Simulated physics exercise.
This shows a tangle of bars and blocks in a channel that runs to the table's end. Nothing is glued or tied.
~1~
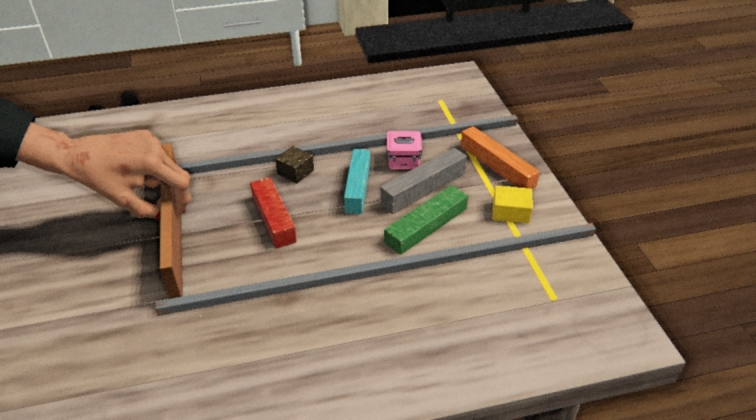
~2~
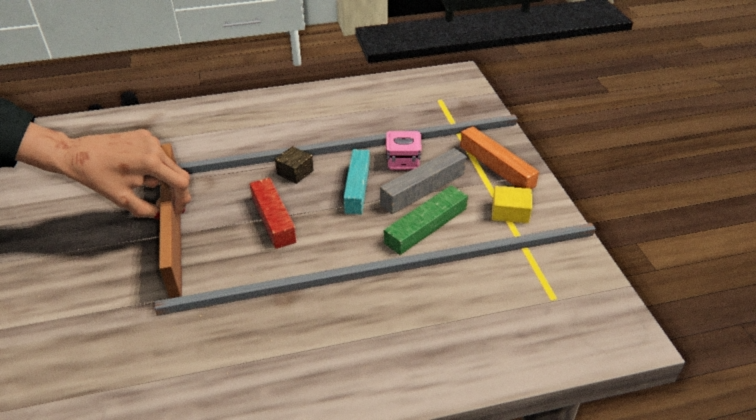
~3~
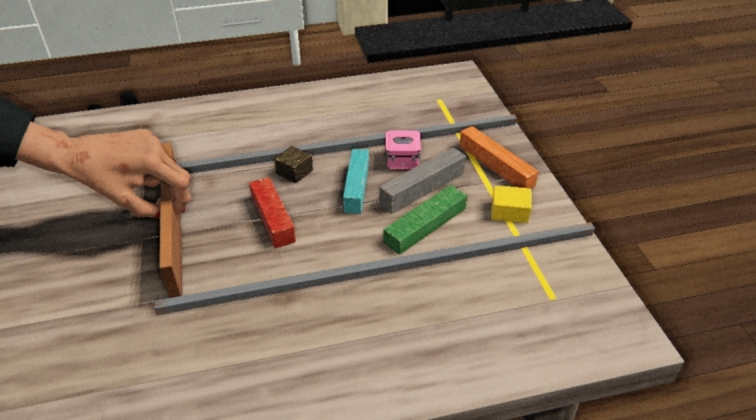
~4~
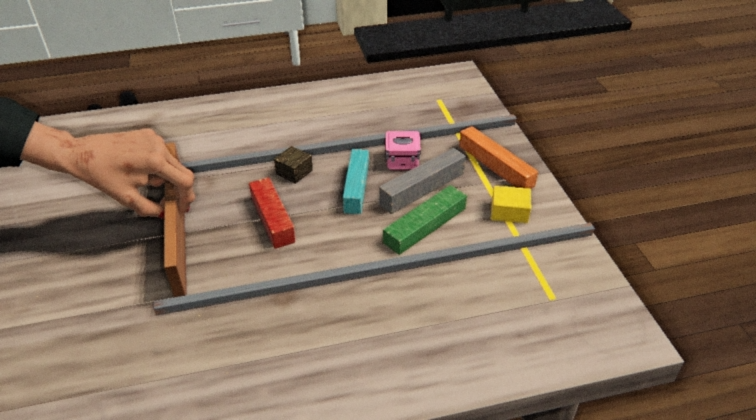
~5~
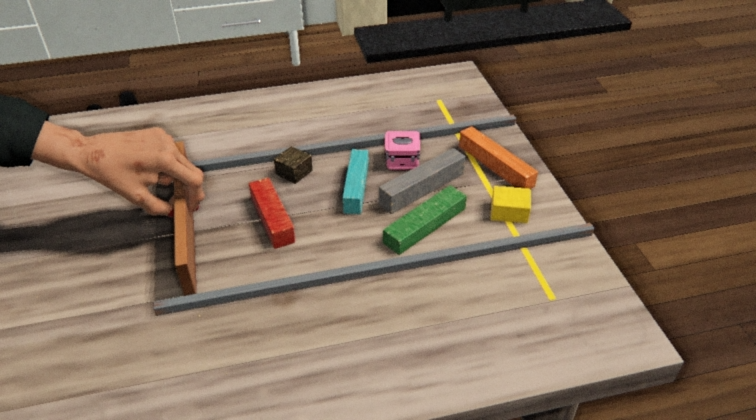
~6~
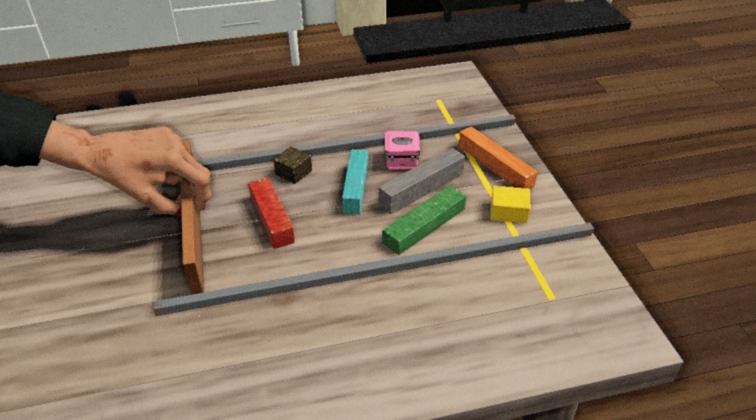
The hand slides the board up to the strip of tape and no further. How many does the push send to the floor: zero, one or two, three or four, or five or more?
Outcome: The number that fall off is one or two.
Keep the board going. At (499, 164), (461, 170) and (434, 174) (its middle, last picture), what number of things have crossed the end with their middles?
Place by place, 4, 1 and 0.
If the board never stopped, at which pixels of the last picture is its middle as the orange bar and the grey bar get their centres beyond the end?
About (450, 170), and (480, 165) for the other.
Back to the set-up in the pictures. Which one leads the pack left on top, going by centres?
The grey bar.
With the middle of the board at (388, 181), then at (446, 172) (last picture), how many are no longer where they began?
At the one place 7, at the other 8.
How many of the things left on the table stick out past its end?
4 of them.
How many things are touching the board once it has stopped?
That makes 3.
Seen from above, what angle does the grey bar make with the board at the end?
Roughly 35° out of line.
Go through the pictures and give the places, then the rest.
In the first frame, orange bar (498, 158); yellow block (512, 204); grey bar (424, 180); board (171, 216); tape (487, 183).
In the second frame, yellow block (512, 205); black block (294, 165).
In the third frame, grey bar (423, 180); red bar (272, 211).
In the fourth frame, orange bar (497, 158); green bar (426, 219).
In the fifth frame, yellow block (511, 205); board (184, 214).
In the sixth frame, orange bar (496, 159); yellow block (510, 205); grey bar (423, 180); board (191, 213); tape (485, 183).
Soon after, none off yet; orange bar at rest near (496, 159); yellow block at rest near (510, 205); grey bar at rest near (423, 180).
Then, none off yet; orange bar at rest near (498, 158); yellow block at rest near (510, 205); grey bar moved a little near (451, 175).
Further on, none off yet; orange bar moved a little near (537, 149); yellow block moved about its own width near (544, 209); grey bar moved about its own width near (511, 160).
At rest, the number that fall off is one or two; fallen, orange bar.
